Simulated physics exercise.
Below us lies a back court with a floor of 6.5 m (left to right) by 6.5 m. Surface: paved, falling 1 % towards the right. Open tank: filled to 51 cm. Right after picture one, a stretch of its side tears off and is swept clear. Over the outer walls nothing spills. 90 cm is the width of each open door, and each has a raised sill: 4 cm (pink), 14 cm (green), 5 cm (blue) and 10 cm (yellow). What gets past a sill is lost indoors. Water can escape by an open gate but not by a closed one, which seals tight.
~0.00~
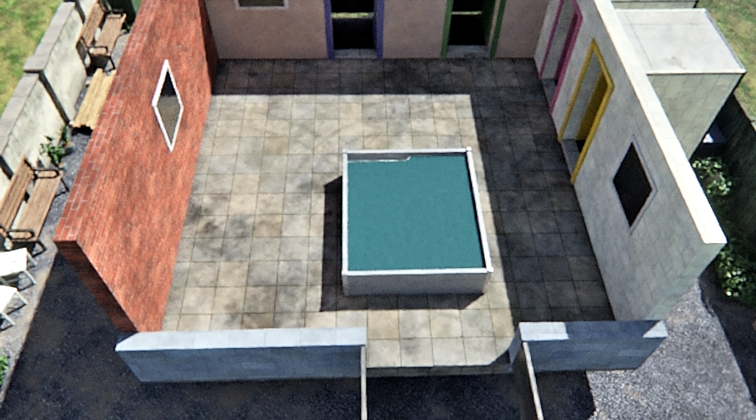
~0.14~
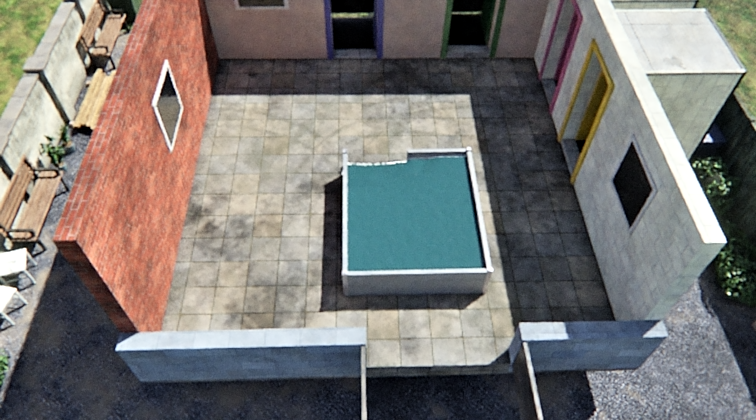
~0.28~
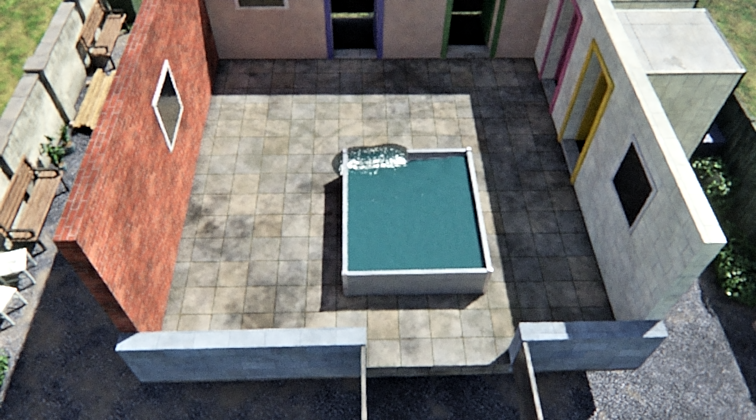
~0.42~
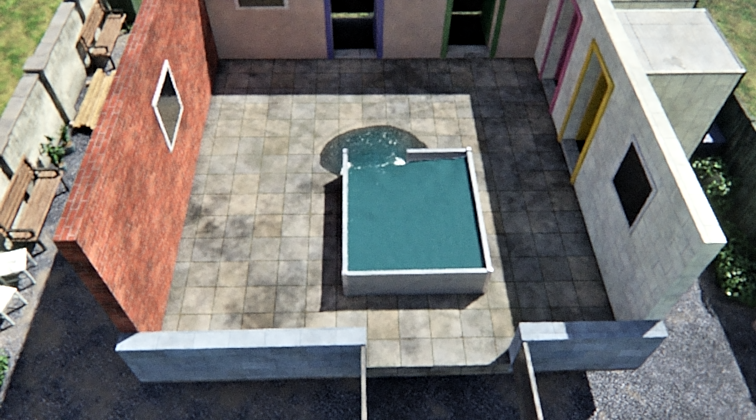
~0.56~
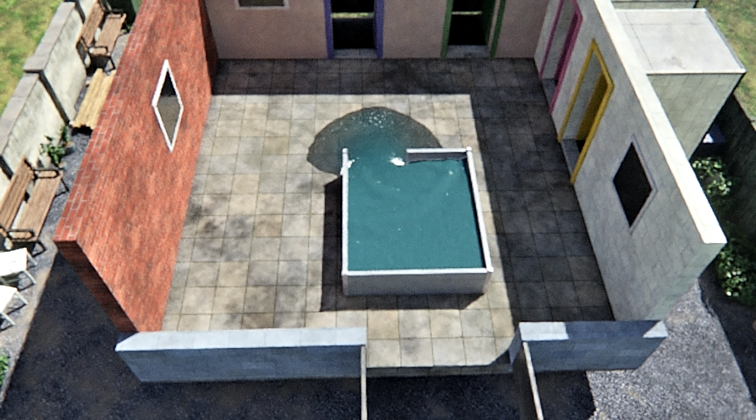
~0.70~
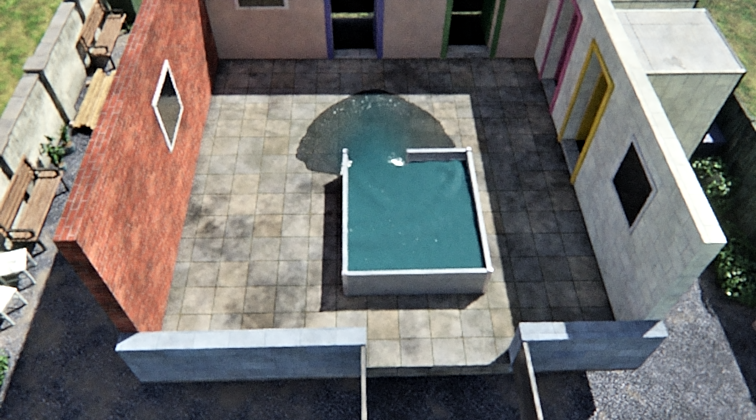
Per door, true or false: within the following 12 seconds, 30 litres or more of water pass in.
Pink door: True. Green door: False. Blue door: True. Yellow door: False.
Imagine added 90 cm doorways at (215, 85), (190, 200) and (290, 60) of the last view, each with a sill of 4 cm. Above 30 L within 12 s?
Door 1: Higher; door 2: Lower; door 3: Higher.
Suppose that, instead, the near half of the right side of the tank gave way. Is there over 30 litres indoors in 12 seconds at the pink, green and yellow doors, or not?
Pink door surpasses it, green door doesn't reach it, yellow door doesn't reach it.
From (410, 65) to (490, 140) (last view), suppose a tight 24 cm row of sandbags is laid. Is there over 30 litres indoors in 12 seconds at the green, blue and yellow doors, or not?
Against the limit, the green door stays within it, the blue door goes beyond it and the yellow door stays within it.
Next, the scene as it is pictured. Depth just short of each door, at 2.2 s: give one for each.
You'd get pink at 0 cm, green at 10 cm, blue at 7 cm, and yellow at 0 cm.
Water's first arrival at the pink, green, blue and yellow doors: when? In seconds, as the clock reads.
So, pink at 3.2 s, then green at 2.0 s, blue at 1.1 s, and yellow at 4.5 s.
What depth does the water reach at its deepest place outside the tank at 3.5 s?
Depth: Approx. 23 cm.
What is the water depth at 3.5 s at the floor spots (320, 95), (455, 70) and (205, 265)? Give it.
Taking the spots in order: 3 cm, 11 cm, 0 cm.
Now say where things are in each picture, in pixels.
In the first frame, still water, 51 cm deep, in the open tank at (412, 210).
In the second frame, the front is at a hidden place, 0.6 m from the gap on the open tank's far side; 0.1 m2 of floor is under water; 51 cm left at the back of the open tank.
In the third frame, the front is at a hidden place, 0.8 m from the gap on the open tank's far side; 0.7 m2 of floor is under water; 51 cm left at the back of the open tank.
In the fourth frame, water pours out on the open tank's far side and has run 1.2 m, to (390, 129); typically 6 cm deep outside, 51 cm at the open tank's back.
In the fifth frame, water pours out on the open tank's far side and has run 1.7 m, to (377, 110); typically 5 cm deep outside, 51 cm at the open tank's back.
In the sixth frame, the front is at (379, 93), 2.2 m from the gap on the open tank's far side; 3.6 m2 of floor is under water; 51 cm left at the back of the open tank.
After 1.4 s water covers 25 % of the floor and is deepest (28 cm) near (362, 168); pink door not reached, green door not reached, blue door 3 cm at the sill, 5 L in, yellow door not reached.
After 2.2 s water covers 35 % of the floor and is deepest (24 cm) near (372, 168); pink door not reached, green door 10 cm at the sill, 0 L in, blue door 7 cm at the sill, 55 L in, yellow door not reached.
After 3.5 s water covers 40 % of the floor and is deepest (23 cm) near (532, 58); pink door 7 cm at the sill, 0 L in, green door 11 cm at the sill, 0 L in, blue door 16 cm at the sill, 156 L in, yellow door not reached.
After 7.0 s water covers 75 % of the floor and is deepest (14 cm) near (532, 58); pink door 10 cm at the sill, 56 L in, green door 7 cm at the sill, 0 L in, blue door 10 cm at the sill, 267 L in, yellow door 4 cm at the sill, 0 L in.
After 12.0 s water covers 95 % of the floor and is deepest (9 cm) near (620, 345); pink door 9 cm at the sill, 133 L in, green door 6 cm at the sill, 0 L in, blue door 6 cm at the sill, 302 L in, yellow door 4 cm at the sill, 0 L in.
